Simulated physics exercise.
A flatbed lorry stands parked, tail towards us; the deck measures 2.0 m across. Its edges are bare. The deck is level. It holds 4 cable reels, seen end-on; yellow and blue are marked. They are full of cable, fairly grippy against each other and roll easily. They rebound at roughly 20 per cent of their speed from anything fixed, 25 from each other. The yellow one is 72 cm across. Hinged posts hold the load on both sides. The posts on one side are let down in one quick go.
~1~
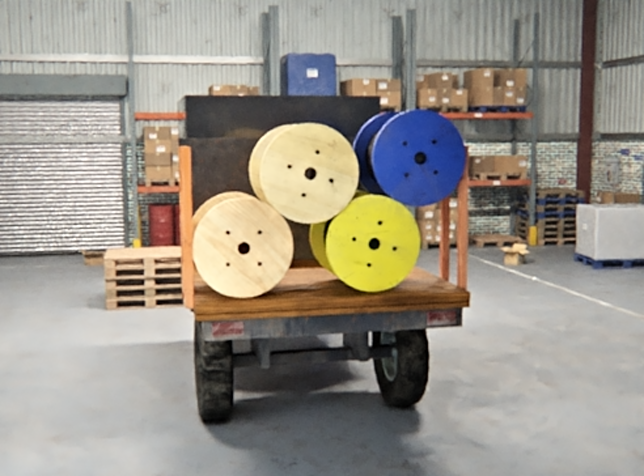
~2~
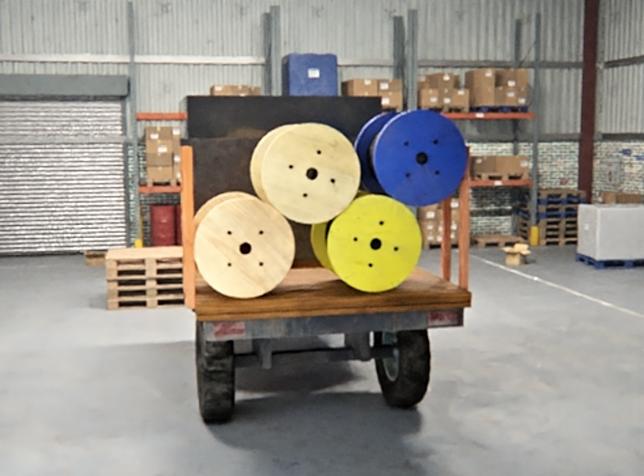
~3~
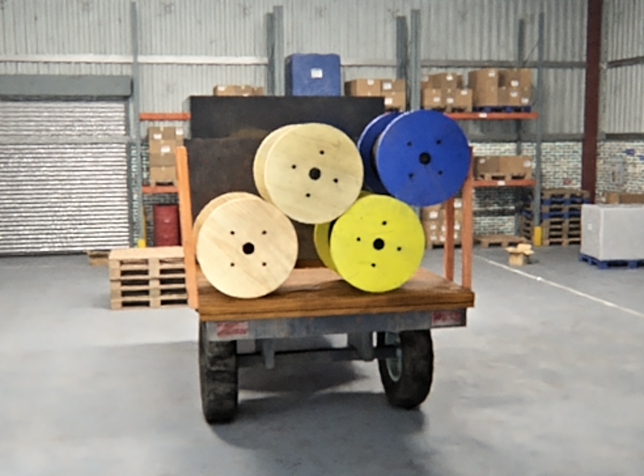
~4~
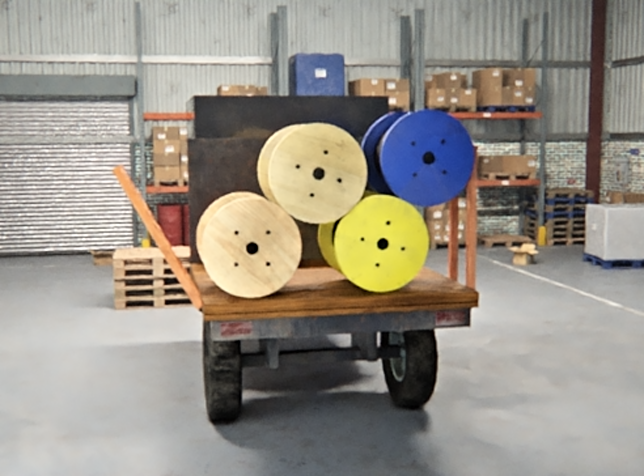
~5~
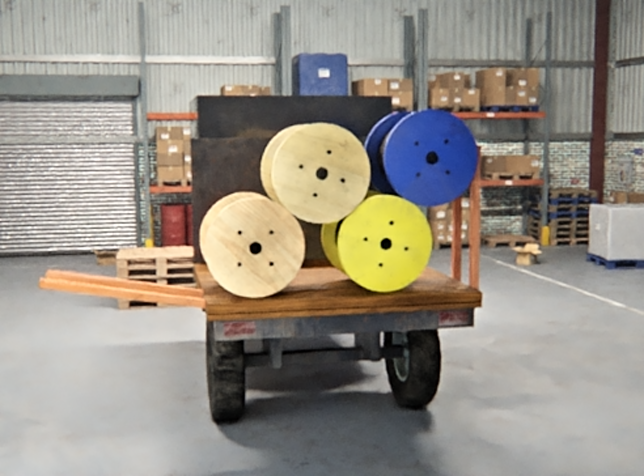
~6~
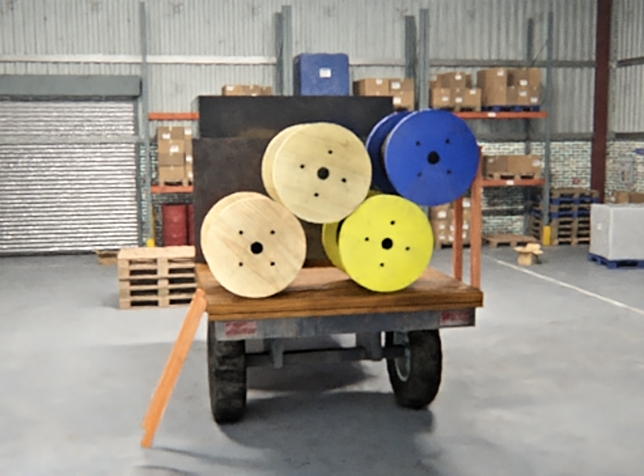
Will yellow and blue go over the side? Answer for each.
The yellow reel remains on the deck, the blue is still aboard.
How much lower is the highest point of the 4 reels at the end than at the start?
Roughly 65 cm.
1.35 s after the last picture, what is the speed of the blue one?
Near 0.0 m/s.
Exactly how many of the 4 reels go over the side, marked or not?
The count is 2.
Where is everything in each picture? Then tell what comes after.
The first frame shows yellow (375, 244), blue (420, 158); sides still shut; the deck is level; 2 of the 4 make up the bottom layer.
The second frame shows yellow (376, 244), blue (421, 158); sides still shut.
The third frame shows yellow (379, 244), blue (424, 158); left posts out by 5°, tip at (180, 153).
The fourth frame shows yellow (383, 244), blue (428, 158); left posts out by 30°, tip at (120, 172).
The fifth frame shows yellow (386, 244), blue (432, 158); left posts out by 80°, tip at (49, 280).
The sixth frame shows yellow (388, 244), blue (433, 158); left posts out by 155°, tip at (147, 432).
Another 1.3 s on from the last picture, yellow is on the deck, 70 cm from the right edge; blue is up on others, 35 cm from the right edge; 0 off so far.
Another 3.1 s on from the last picture, yellow is on the deck, 80 cm from the right edge, rolling left; blue is up on others, 35 cm from the right edge; 0 off so far.
Another 5.4 s on from the last picture, yellow is on the deck, 80 cm from the left edge, rolling left; blue is on the deck, 35 cm from the right edge; 1 off so far.
In the end (7.7 s after the last picture), yellow is on the deck, 70 cm from the left edge; blue is on the deck, 35 cm from the right edge; 2 off so far.
